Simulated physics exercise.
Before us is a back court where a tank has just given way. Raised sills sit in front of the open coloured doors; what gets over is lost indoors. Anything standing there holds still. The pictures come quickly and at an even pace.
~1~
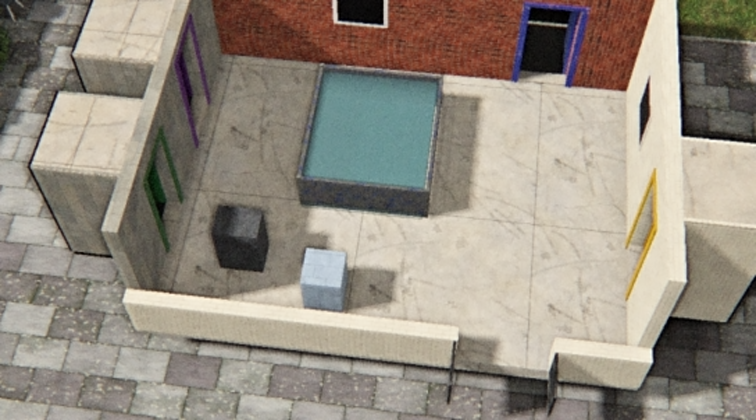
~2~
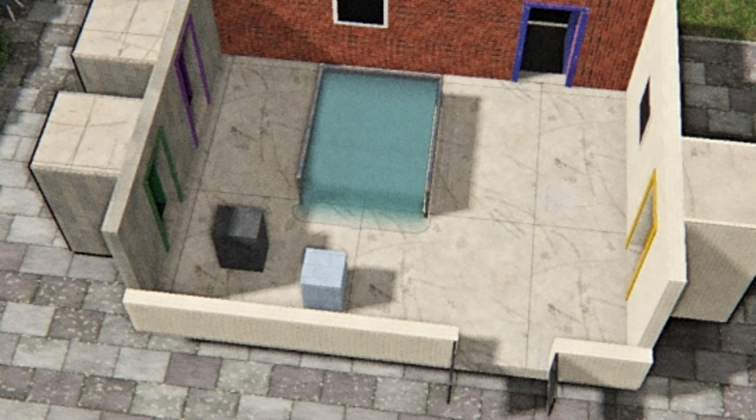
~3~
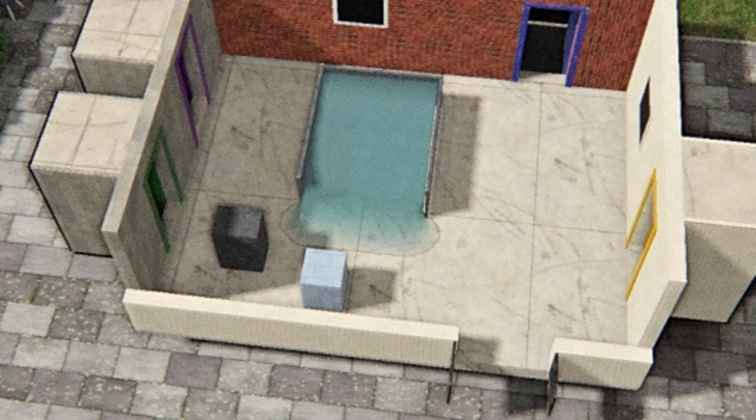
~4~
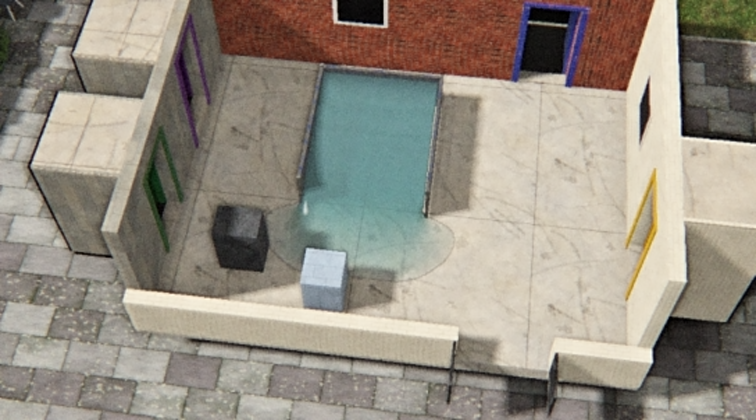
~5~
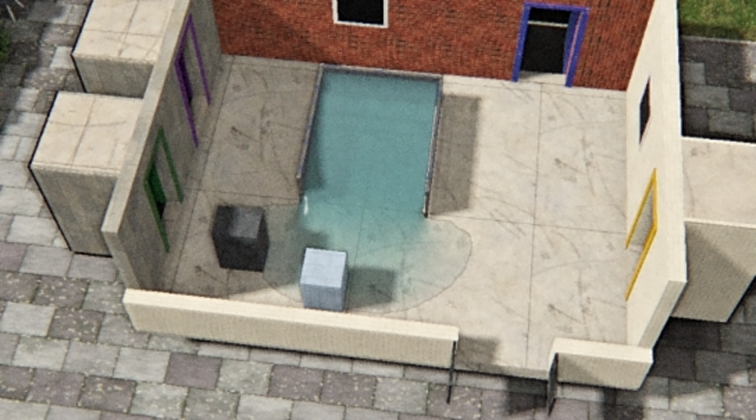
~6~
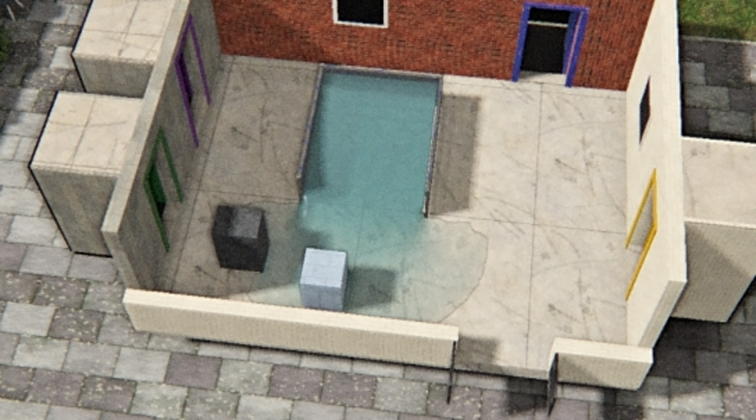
In the video, a tank of blue-green water stands in a walled courtyard with two blocks, one dark and one pale; its near side gives way, and water pours out, spreading across the pale floor around the pale block.
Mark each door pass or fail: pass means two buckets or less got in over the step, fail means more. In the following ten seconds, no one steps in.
Blue door - fail, purple door - pass, yellow door - pass, green door - fail.
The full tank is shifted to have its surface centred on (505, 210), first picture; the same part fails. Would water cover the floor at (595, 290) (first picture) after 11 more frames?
Submerged.
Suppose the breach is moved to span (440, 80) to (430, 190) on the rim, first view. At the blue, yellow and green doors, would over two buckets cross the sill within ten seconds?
Blue door exceeds the limit, yellow door exceeds the limit, green door stays within the limit.
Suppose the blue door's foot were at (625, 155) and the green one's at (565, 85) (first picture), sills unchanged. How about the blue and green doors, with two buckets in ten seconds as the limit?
Blue: Falls short. Green: Exceeds the limit.
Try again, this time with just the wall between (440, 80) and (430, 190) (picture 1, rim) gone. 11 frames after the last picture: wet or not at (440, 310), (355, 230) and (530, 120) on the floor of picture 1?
Result, in sequence: Spared by the spill, spared by the spill, sodden.
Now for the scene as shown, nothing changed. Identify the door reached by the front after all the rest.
The door marked blue.
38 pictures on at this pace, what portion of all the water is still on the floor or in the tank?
90 per cent.
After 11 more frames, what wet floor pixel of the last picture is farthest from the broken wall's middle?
Point: (599, 362) in the last picture's pixels.
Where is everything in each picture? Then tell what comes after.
In the first frame, the tank at (373, 128) is whole and still.
In the second frame, the front is at (296, 207), out from the gap at (364, 199).
In the third frame, the front is at (286, 223), out from the gap at (364, 201).
In the fourth frame, water pours out at (364, 202) and has run to (272, 240).
In the fifth frame, water pours out at (364, 203) and has run to (265, 273).
In the sixth frame, the front is at a hidden place, out from the gap at (364, 203).
A moment on, water covers 30 % of the floor; the blue door not reached, the purple door not reached, the yellow door not reached, the green door wet at the sill, nothing in.
Next, water covers 35 % of the floor; the blue door not reached, the purple door not reached, the yellow door not reached, the green door under two buckets in.
Then, water covers 55 % of the floor; the blue door not reached, the purple door wet at the sill, nothing in, the yellow door wet at the sill, nothing in, the green door over two buckets in.
Later, water covers 90 % of the floor; the blue door under two buckets in, the purple door wet at the sill, nothing in, the yellow door wet at the sill, nothing in, the green door over two buckets in.
In the end, water covers 100 % of the floor; the blue door over two buckets in, the purple door wet at the sill, nothing in, the yellow door wet at the sill, nothing in, the green door far over two buckets in.
